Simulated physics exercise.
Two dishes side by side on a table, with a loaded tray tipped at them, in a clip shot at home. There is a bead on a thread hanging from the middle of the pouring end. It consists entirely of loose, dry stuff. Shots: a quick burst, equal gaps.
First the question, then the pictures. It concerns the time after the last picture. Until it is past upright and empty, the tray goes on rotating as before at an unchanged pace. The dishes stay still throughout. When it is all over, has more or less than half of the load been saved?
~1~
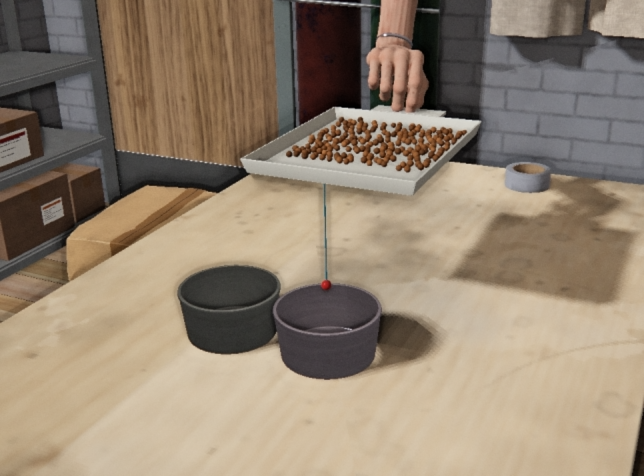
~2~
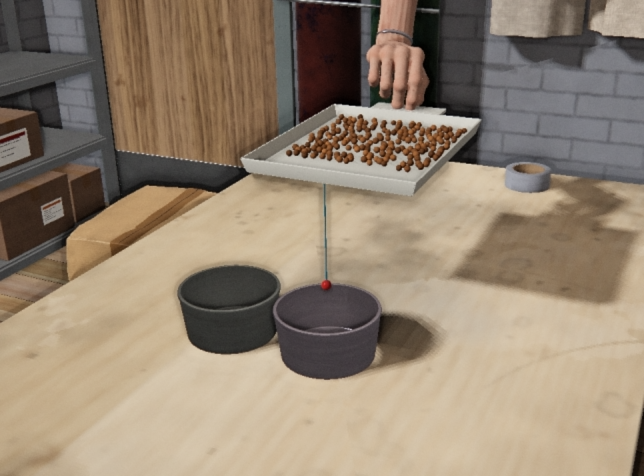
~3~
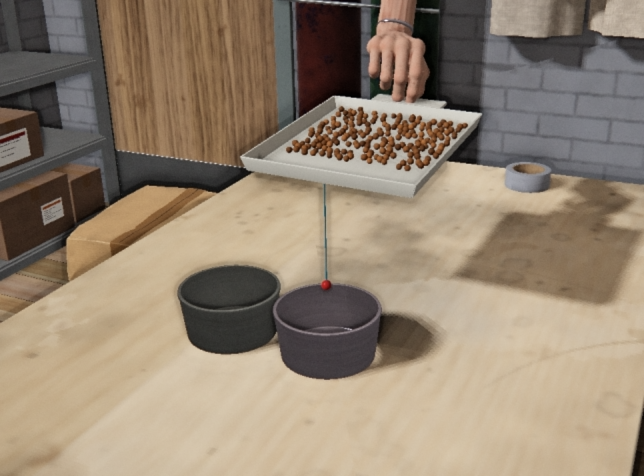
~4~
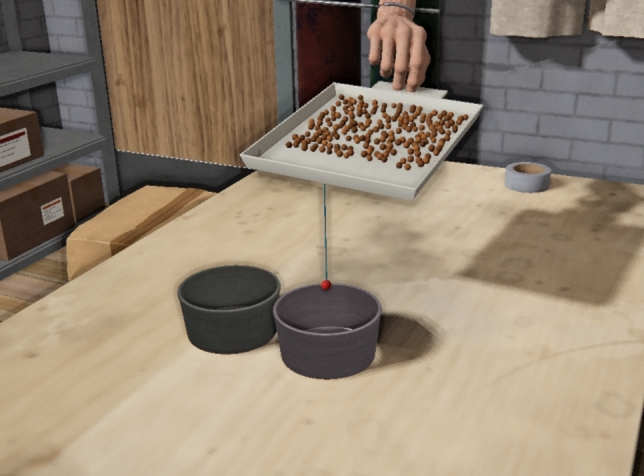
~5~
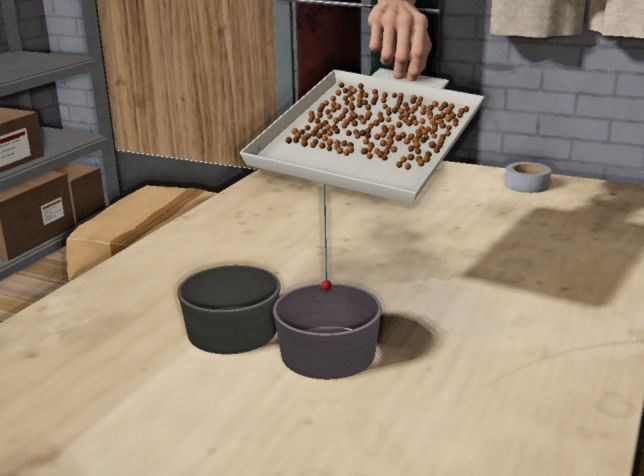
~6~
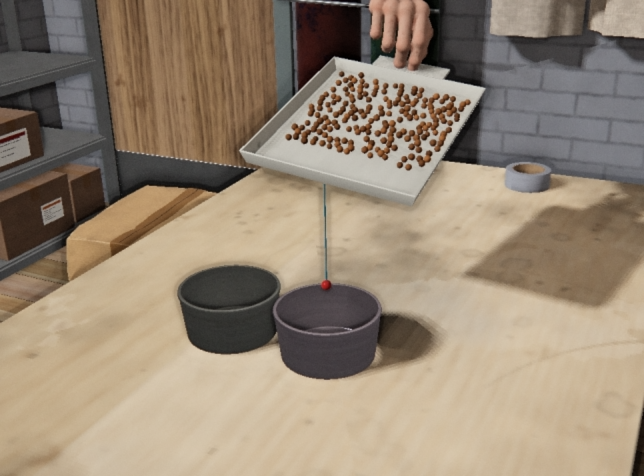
The dishes secure under fifty percent.
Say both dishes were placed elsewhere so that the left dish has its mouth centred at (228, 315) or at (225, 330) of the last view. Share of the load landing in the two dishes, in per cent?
Close to 20 in a hundred first, close to 10 in a hundred second.
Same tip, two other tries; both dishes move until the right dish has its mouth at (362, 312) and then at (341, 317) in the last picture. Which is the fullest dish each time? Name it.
In turn: The right-side dish; the right-side dish.
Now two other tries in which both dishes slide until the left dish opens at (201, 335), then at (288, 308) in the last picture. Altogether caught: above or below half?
For the two places in order: A minority share, a majority share.
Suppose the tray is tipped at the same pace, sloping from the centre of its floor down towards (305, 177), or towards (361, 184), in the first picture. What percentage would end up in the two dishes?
About 90 %, then 30 %.
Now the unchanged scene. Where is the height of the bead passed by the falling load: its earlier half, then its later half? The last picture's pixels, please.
Near (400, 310) and later near (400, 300).
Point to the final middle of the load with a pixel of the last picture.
Once nothing moves, the middle sits near (405, 381).
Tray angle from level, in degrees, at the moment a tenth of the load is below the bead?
Approx. reading: About 60°.
Soon after the last picture, tray tipped steeply; most on the tray; a stray few in the right dish; a small part outside both; a small part in the air.
A little later, tray tipped right over; a small part on the tray; a small part in the right dish; about two thirds outside both; about a quarter in the air.
Later still, tray tipped past a quarter turn; a small part in the right dish; nearly all outside both.
At rest, tray tipped past a quarter turn; a small part in the right dish; none in the left dish; nearly all outside both.
